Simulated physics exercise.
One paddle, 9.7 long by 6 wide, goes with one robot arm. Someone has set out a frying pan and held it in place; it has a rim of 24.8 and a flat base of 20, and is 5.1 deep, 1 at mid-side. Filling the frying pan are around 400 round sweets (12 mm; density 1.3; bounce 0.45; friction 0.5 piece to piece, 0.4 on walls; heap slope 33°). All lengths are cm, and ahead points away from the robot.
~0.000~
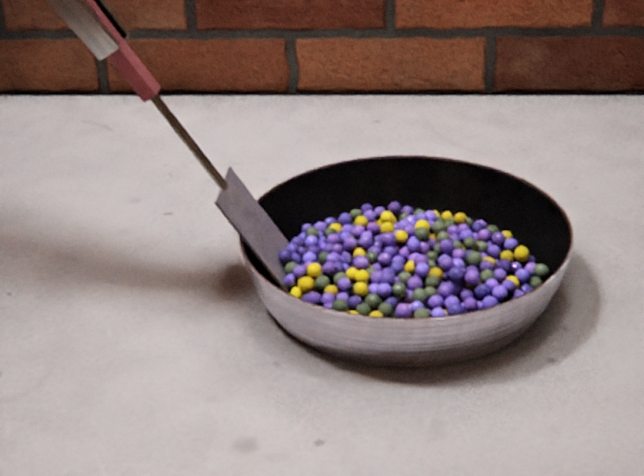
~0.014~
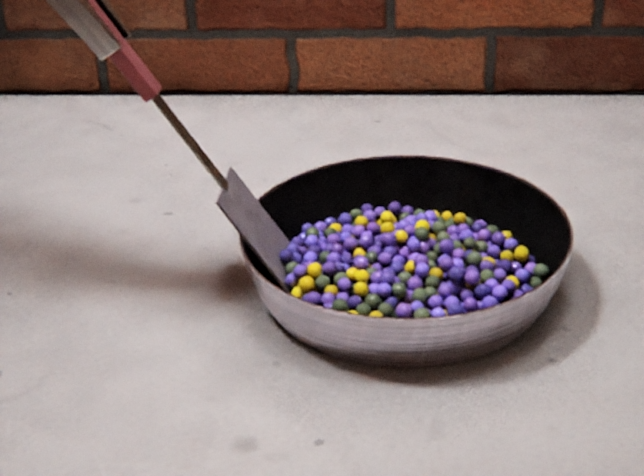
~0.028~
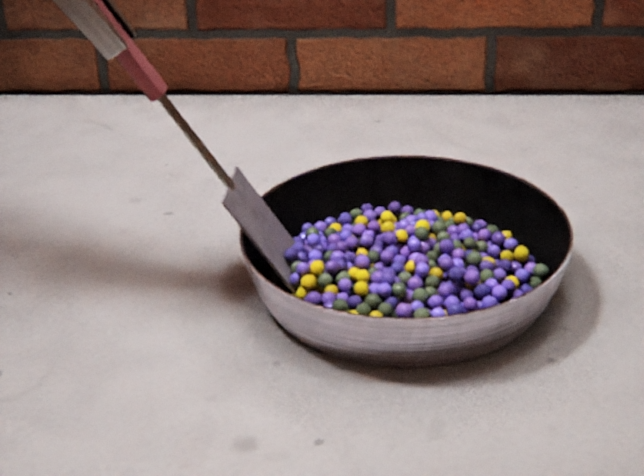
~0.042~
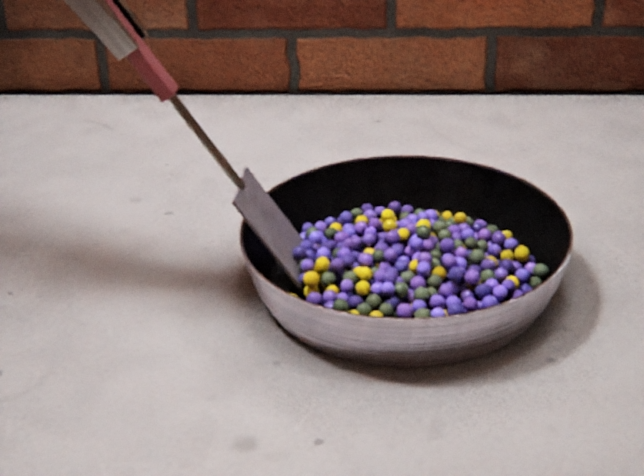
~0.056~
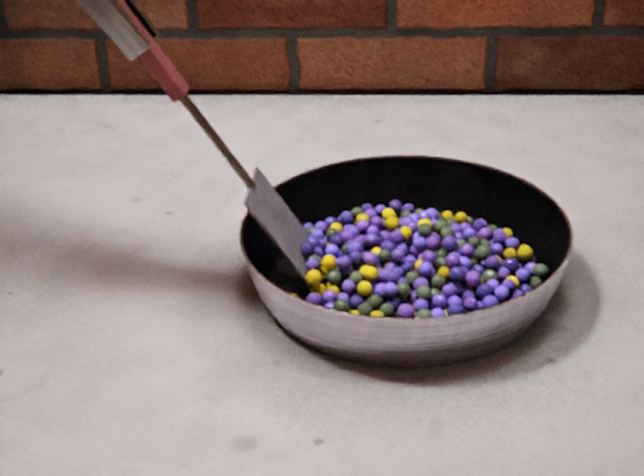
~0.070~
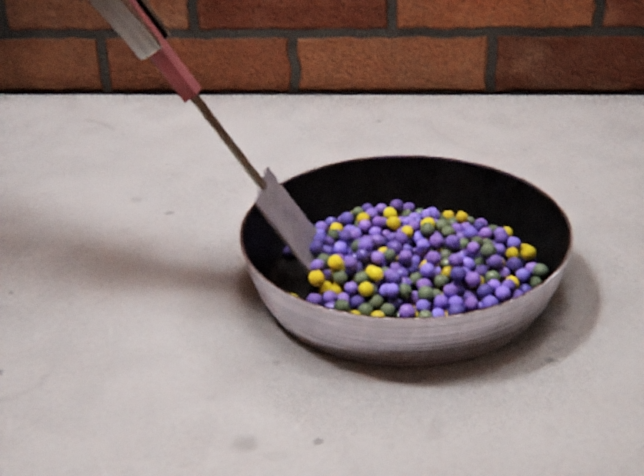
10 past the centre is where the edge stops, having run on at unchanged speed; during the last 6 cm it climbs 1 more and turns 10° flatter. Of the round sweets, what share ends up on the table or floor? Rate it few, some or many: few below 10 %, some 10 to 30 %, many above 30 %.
Few, below 10 %.
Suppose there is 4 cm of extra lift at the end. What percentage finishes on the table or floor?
Result: Approx. 10 %.
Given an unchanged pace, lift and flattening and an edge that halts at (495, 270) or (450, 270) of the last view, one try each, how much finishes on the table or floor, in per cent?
First try about 0 percent, second about 0 percent.
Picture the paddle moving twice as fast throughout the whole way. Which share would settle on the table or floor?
Estimated share: Some 20 %.
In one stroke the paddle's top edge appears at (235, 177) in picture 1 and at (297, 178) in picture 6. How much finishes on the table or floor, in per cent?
Roughly 15 %.
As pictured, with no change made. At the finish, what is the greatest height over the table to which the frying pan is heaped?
Near 6.0 centimetres high.
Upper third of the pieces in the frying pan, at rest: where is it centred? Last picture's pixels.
Around (517, 253).
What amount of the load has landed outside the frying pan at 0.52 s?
I'd put it at around 0 per cent.
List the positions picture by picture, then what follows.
The paddle top edge at (222, 184), sloping 58°; upper third of the load around (389, 267), from x 280 to 540, top at y 210; 398 in the frying pan, in the first picture.
The paddle top edge at (223, 184), sloping 58°; upper third of the load around (389, 265), from x 280 to 540, top at y 210, in the second picture.
The paddle top edge at (229, 184), sloping 58°; upper third of the load around (388, 266), from x 280 to 540, top at y 210, in the third picture.
The paddle top edge at (239, 184), sloping 58°; upper third of the load around (391, 261), from x 280 to 540, top at y 210, in the fourth picture.
The paddle top edge at (250, 184), sloping 58°; upper third of the load around (397, 262), from x 280 to 540, top at y 205, in the fifth picture.
The paddle top edge at (261, 184), sloping 58°; upper third of the load around (396, 262), from x 280 to 540, top at y 205; 398 in the frying pan, in the sixth picture.
After 0.17 s, sloping 58°, highest piece 5 above the table; 398 in the frying pan.
After 0.27 s, sloping 55°, highest piece 6 above the table; 398 in the frying pan.
After 0.52 s, sloping 48°, highest piece 6 above the table; 388 in the frying pan, 8 on the table or floor, 2 on the blade or in flight.
After 1.57 s, sloping 48°, highest piece 6 above the table; 388 in the frying pan, 10 on the table or floor.
In the end, 388 in the frying pan, 10 on the table or floor. That is 3 % on the table or floor.
